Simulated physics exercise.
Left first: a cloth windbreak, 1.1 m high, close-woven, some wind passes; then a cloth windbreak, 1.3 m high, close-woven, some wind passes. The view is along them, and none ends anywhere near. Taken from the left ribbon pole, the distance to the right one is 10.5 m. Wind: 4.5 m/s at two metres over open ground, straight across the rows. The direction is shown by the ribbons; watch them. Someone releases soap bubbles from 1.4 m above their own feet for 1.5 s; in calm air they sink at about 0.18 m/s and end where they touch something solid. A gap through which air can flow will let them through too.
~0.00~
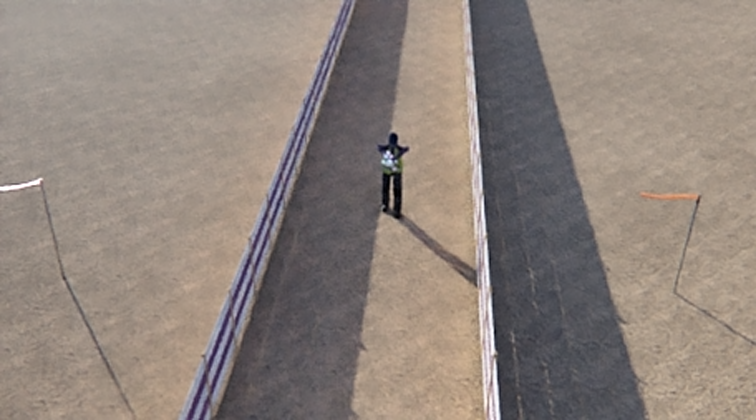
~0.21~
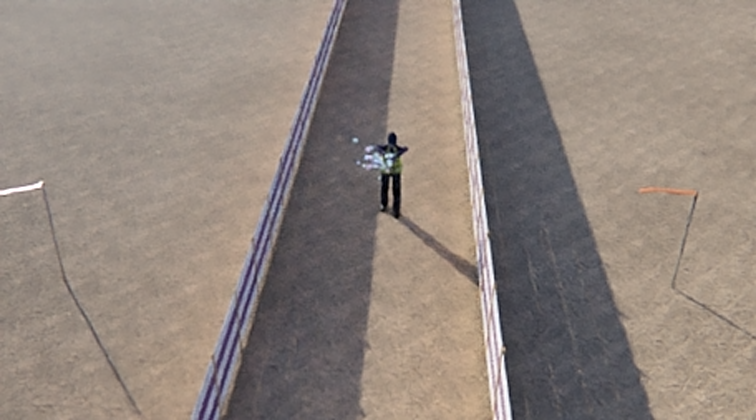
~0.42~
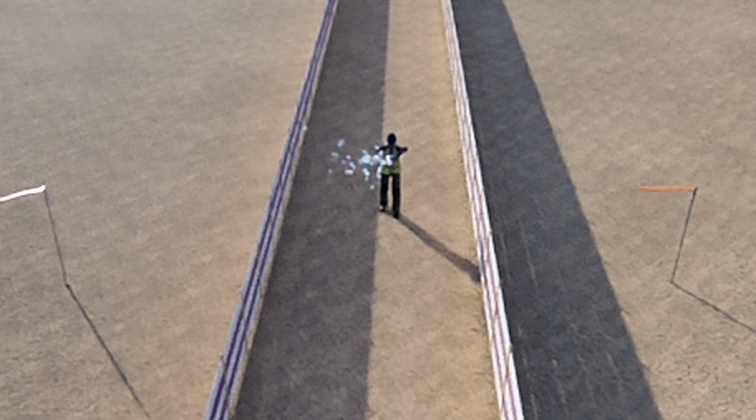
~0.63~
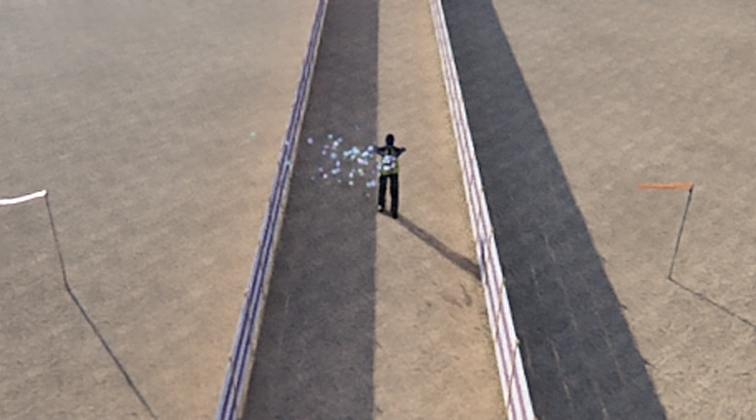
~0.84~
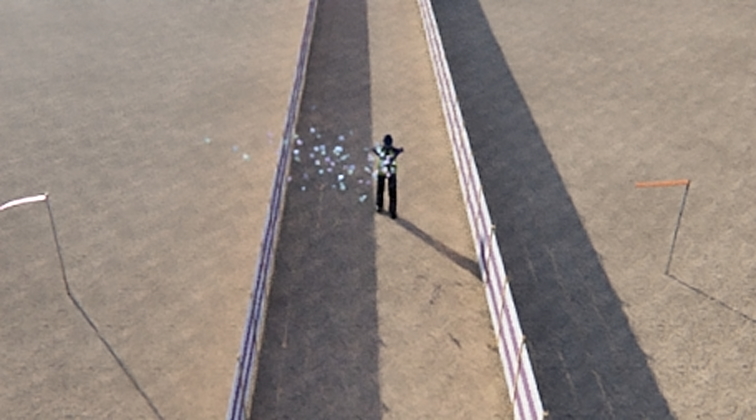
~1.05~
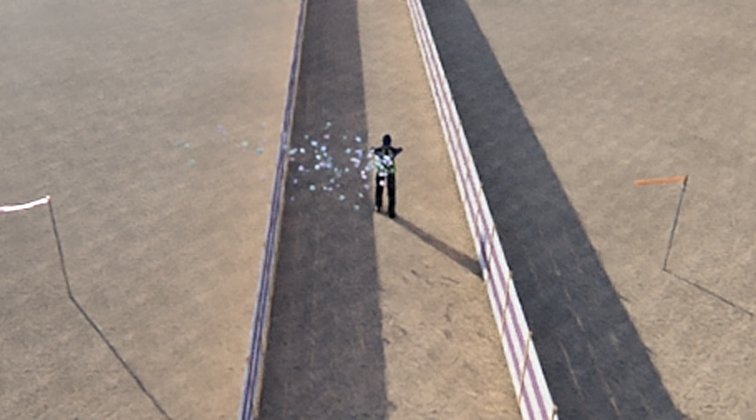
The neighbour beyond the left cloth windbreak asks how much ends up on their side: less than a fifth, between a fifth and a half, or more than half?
On the far side: The bulk.
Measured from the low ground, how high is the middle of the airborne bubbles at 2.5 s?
Middle height: Approx. 1.4 m.
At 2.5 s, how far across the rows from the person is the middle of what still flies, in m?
That distance is some 3.5 m.
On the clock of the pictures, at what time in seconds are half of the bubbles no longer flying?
I'd say it happens close to 8.0 seconds.
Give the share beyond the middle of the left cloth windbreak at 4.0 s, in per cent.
90 per cent, roughly.
After 2.5 s, 72 % is beyond the left cloth windbreak; 1 % has touched down or left; the middle of what still flies is 1.4 m above the low ground, near (211, 164).
After 4.0 s, 89 % is beyond the left cloth windbreak; 7 % has touched down or left; the middle of what still flies is 1.1 m above the low ground, near (55, 176).
After 8.0 s, 92 % is beyond the left cloth windbreak; 48 % has touched down or left.
After 20.0 s, 93 % is beyond the left cloth windbreak; 99 % has touched down or left.
After 45.0 s, 93 % is beyond the left cloth windbreak; 100 % has touched down or left.
